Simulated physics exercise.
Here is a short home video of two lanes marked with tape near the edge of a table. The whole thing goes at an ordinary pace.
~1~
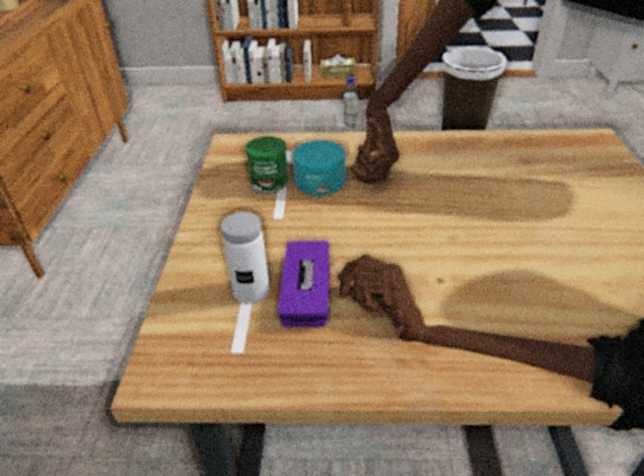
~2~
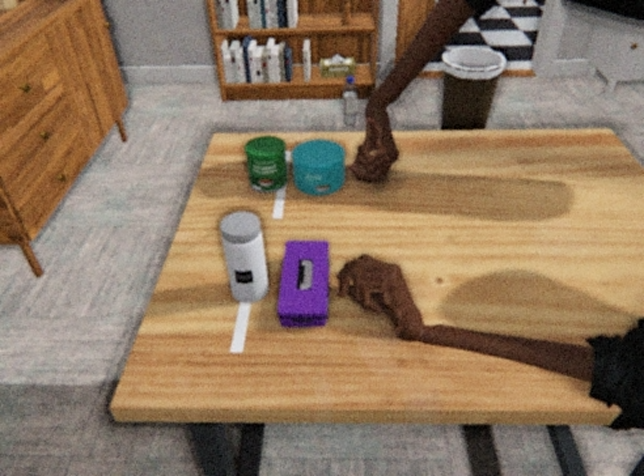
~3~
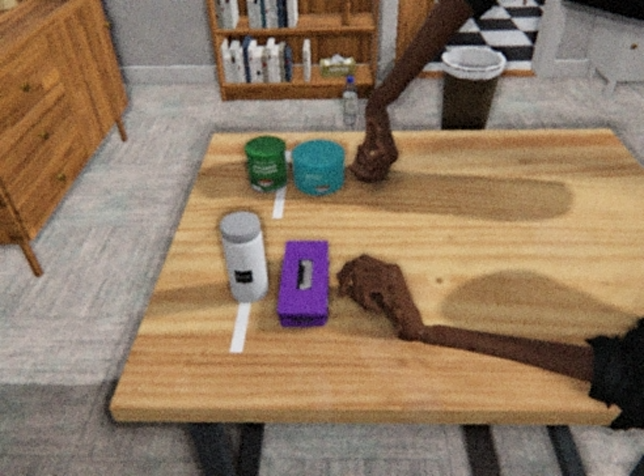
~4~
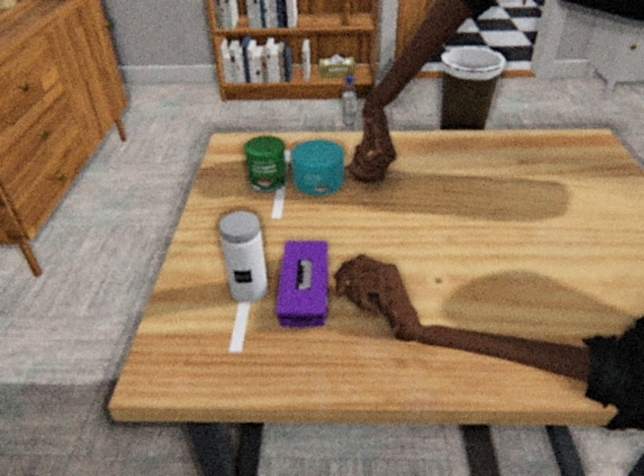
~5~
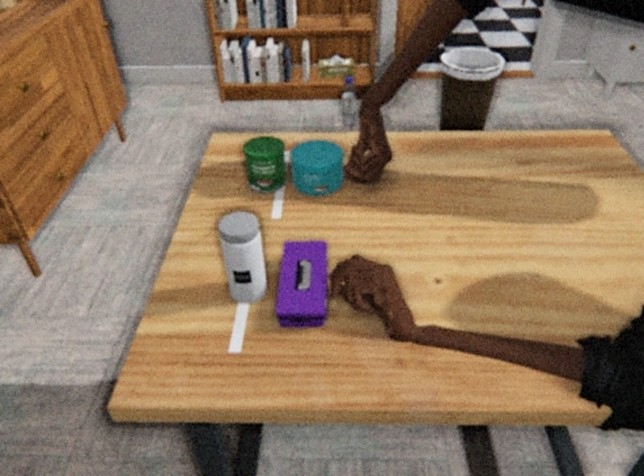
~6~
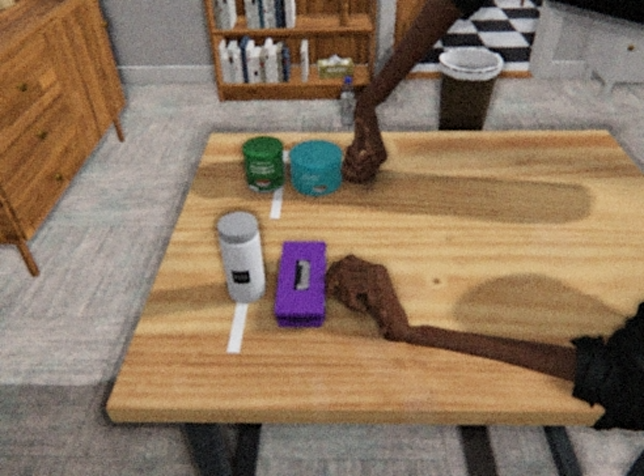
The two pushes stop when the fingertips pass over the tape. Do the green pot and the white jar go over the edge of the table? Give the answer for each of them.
As I see it, my guess is the green pot is still up there afterwards; my guess is the white jar is still up there afterwards.
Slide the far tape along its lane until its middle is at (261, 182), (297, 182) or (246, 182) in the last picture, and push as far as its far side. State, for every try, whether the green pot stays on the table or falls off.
Runs on too far; settles in time; runs on too far.
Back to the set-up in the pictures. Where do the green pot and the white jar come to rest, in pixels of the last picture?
Final centres, approx.: First (202, 165), second (170, 259).
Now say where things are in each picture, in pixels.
Green pot (268, 165); white jar (246, 259); turquoise tub (320, 168), in the first frame.
White jar (246, 259); purple case (305, 282), in the second frame.
Green pot (267, 164); turquoise tub (319, 167), in the third frame.
White jar (245, 258); purple case (304, 282), in the fourth frame.
Green pot (266, 165); turquoise tub (318, 168), in the fifth frame.
Green pot (264, 165); white jar (243, 259); purple case (303, 283), in the sixth frame.
Then, 0.46 s past the last view, green pot travelled a little near (244, 164); white jar travelled a little near (226, 259).
Then, 0.78 s past the last view, green pot travelled about its own width near (225, 165); white jar travelled about its own width near (200, 259).
Then, 1.06 s past the last view, green pot travelled about its own width near (208, 165); white jar travelled well along near (177, 259).
Finally, the green pot remains on top, near (202, 165); the white jar remains on top, near (170, 258).
